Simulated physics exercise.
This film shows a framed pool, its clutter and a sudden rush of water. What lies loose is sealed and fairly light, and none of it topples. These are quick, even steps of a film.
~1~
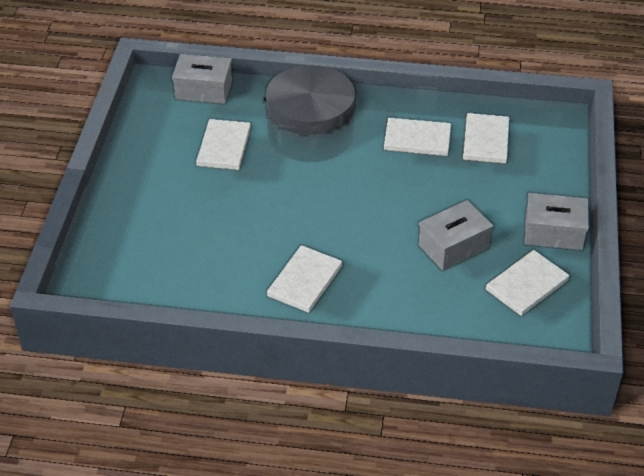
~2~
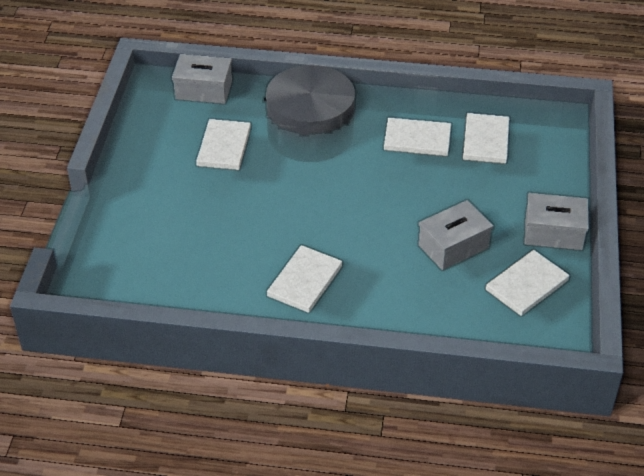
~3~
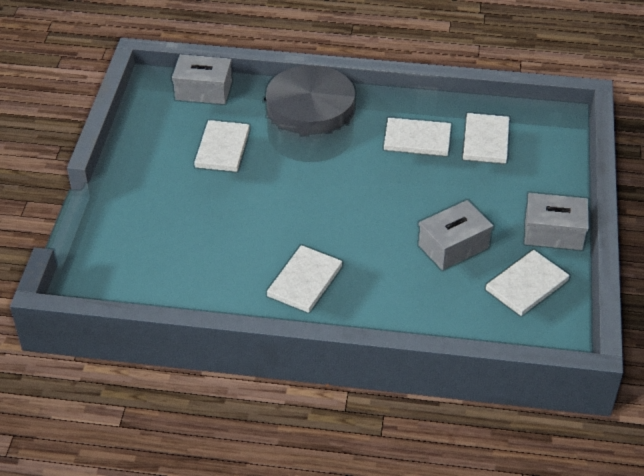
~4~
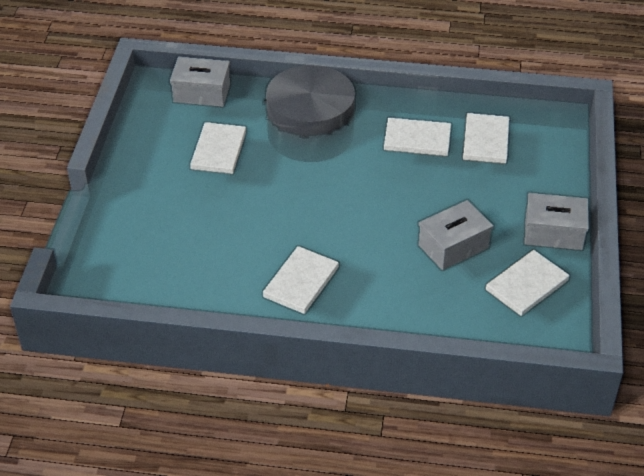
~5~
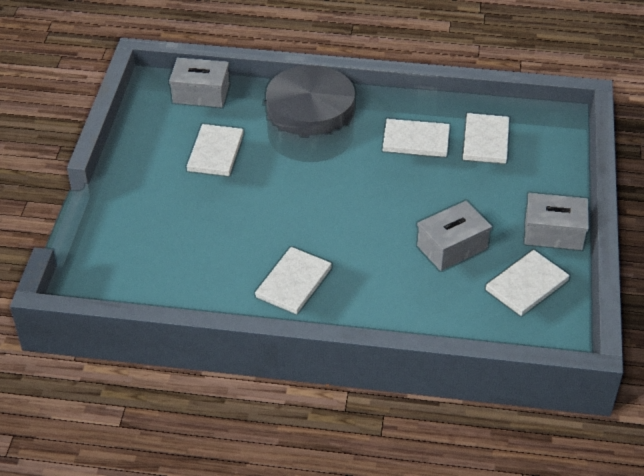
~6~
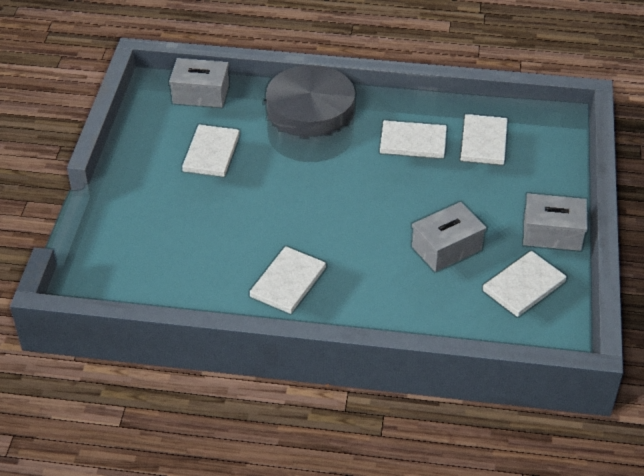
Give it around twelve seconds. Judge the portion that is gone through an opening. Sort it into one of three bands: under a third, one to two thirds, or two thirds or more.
It falls in the lowest band, under a third.
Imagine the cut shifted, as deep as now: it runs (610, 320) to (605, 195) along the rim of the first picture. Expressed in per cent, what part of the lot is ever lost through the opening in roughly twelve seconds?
Some 40 per cent of the things, roughly.
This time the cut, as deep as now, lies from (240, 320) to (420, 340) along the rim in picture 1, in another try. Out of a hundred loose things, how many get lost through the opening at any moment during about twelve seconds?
Close to 10 percent.
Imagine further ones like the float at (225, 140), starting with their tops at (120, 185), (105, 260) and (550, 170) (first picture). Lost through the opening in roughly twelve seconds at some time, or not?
In sequence: Exits, exits, never exits.
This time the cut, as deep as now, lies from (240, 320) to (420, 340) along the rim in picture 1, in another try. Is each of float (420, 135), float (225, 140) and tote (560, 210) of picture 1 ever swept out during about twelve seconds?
One by one: Held indoors; held indoors; held indoors.
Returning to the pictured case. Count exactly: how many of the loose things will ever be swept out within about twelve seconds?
0 of them.
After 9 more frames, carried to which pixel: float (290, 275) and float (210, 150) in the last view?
Tops end up close to (252, 278) and (182, 155) respectively.
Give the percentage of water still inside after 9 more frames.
Roughly 88 percent.
A moment on, 0 of 8 are out; 8 afloat.
Next, 0 of 8 are out; 8 afloat.
Later, 0 of 8 are out; 8 afloat.
In the end, 0 of 8 are out; 8 afloat.
